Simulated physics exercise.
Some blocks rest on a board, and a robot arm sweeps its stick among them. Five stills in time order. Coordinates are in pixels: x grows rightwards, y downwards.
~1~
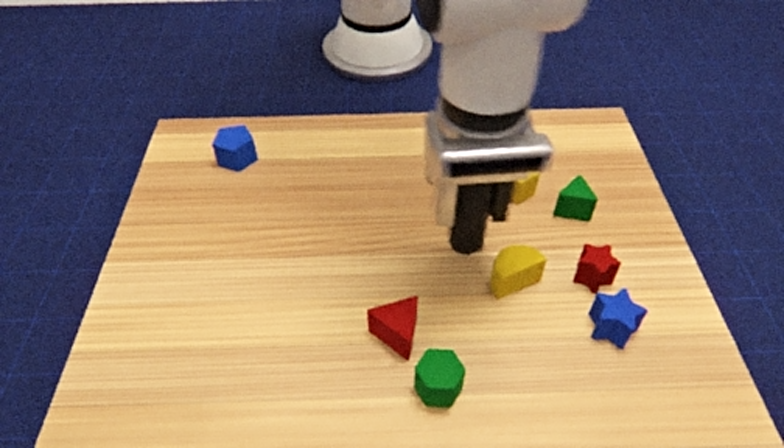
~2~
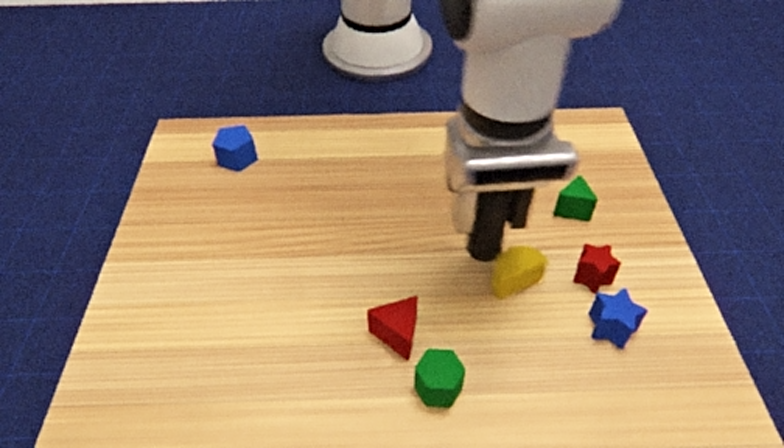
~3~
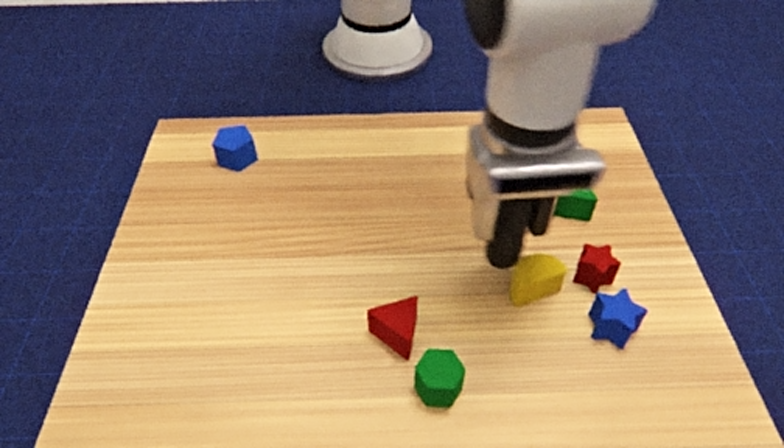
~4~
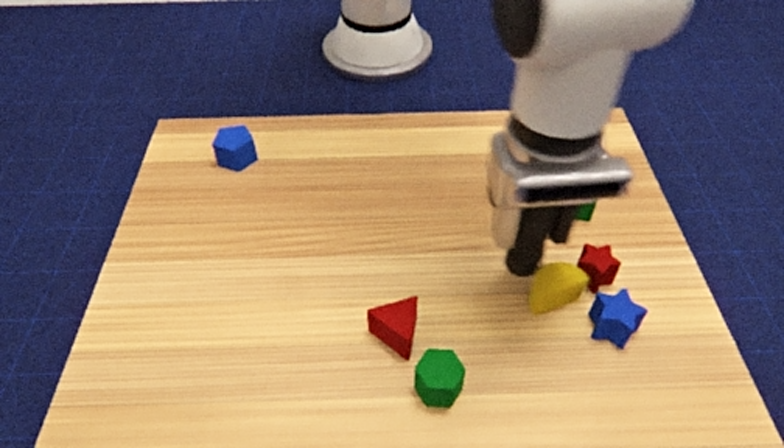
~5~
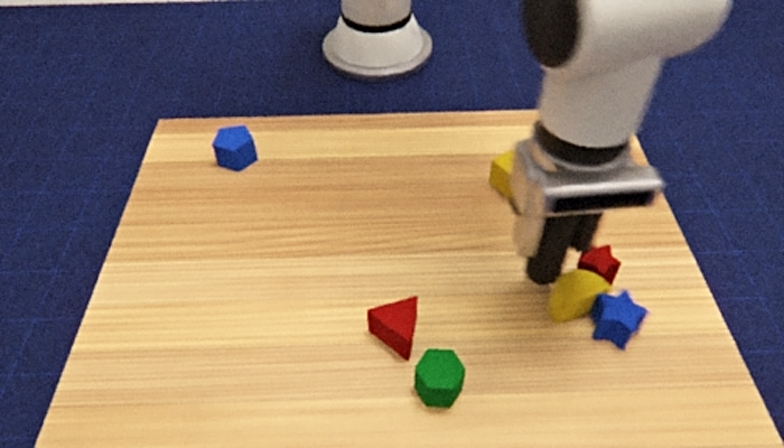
The footage shows a robot arm moving its dark stick rightward and slightly down over a wooden board of coloured blocks, then pushing a yellow rounded block a short way right, up against the red and blue stars.
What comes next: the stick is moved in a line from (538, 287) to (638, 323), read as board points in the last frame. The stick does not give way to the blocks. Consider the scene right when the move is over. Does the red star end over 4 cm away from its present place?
Answer: No.
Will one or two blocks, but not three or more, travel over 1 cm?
It seems so.
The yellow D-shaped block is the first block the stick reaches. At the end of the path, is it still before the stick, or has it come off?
My answer is that the yellow D-shaped block is still ahead.
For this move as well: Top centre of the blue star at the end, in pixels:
The centre of its top face lies at (717, 353).
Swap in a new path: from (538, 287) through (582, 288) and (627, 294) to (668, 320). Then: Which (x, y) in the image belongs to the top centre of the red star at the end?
So, by the moment the path ends, you'll find the top centre of the red star at (642, 249).
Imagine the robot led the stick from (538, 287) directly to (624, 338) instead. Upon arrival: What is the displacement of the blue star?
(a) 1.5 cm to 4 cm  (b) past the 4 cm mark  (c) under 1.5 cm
b.
What follows on the original path. Halfway along, stick (594, 290); yellow D-shaped block (636, 299), turned 20° anticlockwise; blue star (667, 325), turned 45° clockwise.
At the end, stick (646, 308); yellow D-shaped block (690, 321); red star still; blue star (717, 353), turned 55° clockwise.
